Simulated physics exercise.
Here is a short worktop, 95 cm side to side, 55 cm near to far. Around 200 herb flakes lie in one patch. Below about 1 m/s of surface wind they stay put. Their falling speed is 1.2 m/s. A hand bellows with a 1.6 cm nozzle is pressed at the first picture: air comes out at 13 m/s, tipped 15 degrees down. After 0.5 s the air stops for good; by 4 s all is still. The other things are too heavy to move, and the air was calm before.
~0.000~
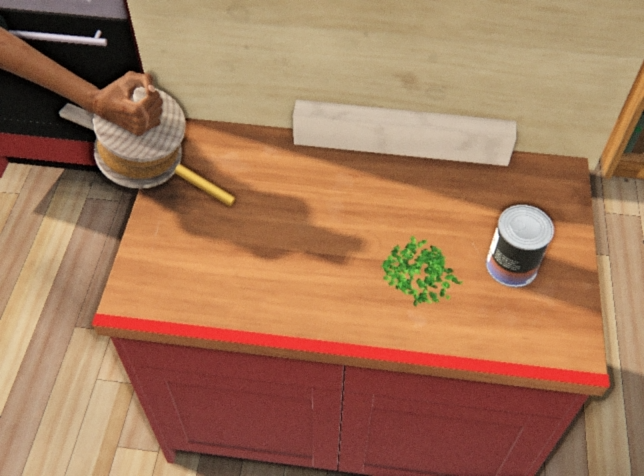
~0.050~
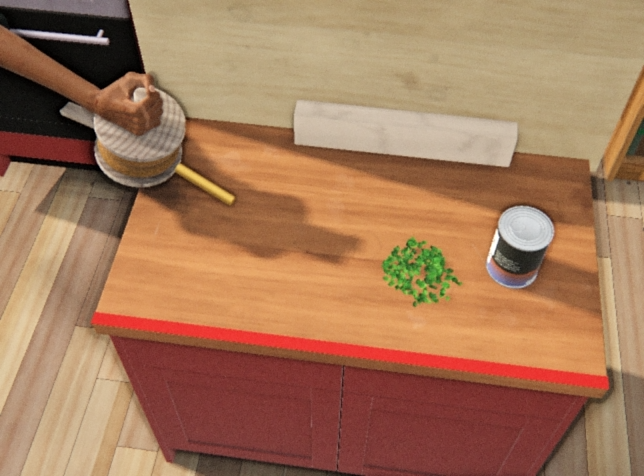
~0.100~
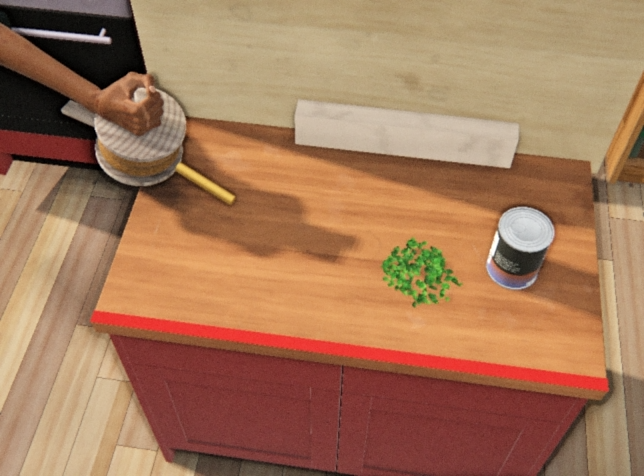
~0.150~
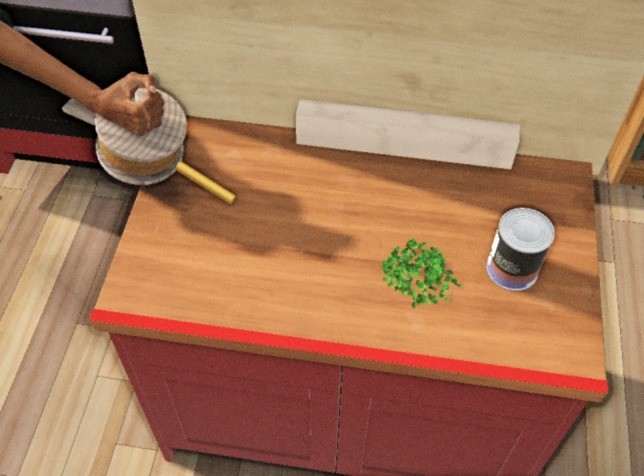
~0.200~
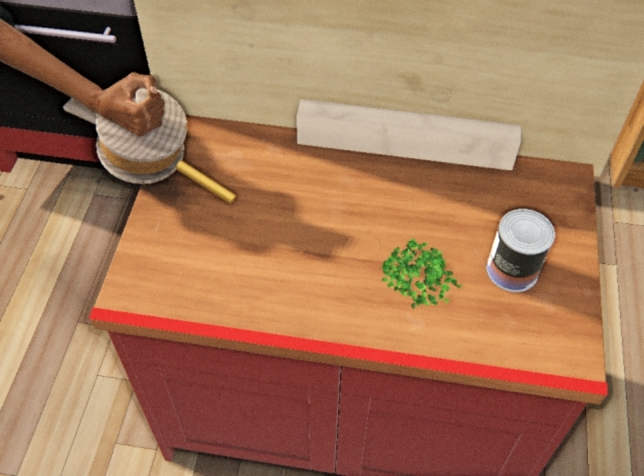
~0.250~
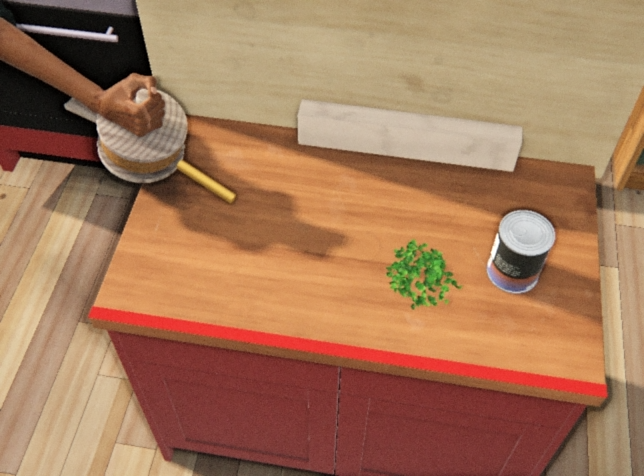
On a short wooden worktop, a hand pressing a small bellows toward a patch of green herb flakes that barely stirs.
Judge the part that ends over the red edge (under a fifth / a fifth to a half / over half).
The share over the red edge is under a fifth.
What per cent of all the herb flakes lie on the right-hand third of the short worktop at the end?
Some 60 per cent.
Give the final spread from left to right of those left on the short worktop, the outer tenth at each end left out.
Roughly 10 cm.
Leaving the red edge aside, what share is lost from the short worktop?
Some 40 per cent.
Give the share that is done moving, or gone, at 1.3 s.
Some 100 per cent.
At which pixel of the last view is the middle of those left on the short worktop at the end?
At about (492, 270).
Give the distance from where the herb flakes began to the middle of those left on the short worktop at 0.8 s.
Roughly 15 cm.
After 0.8 s, 2 % are over the red edge; the middle of those left on the top is near (492, 274); 47 % are gone or lie where they will stay.
After 1.3 s, 2 % are over the red edge; the middle of those left on the top is near (492, 270); 100 % are gone or lie where they will stay.
After 2.2 s, 2 % are over the red edge; the middle of those left on the top is near (492, 270); 100 % are gone or lie where they will stay.
After 4.0 s, at the end, 2 % are over the red edge; the middle of those left on the top is near (492, 270).
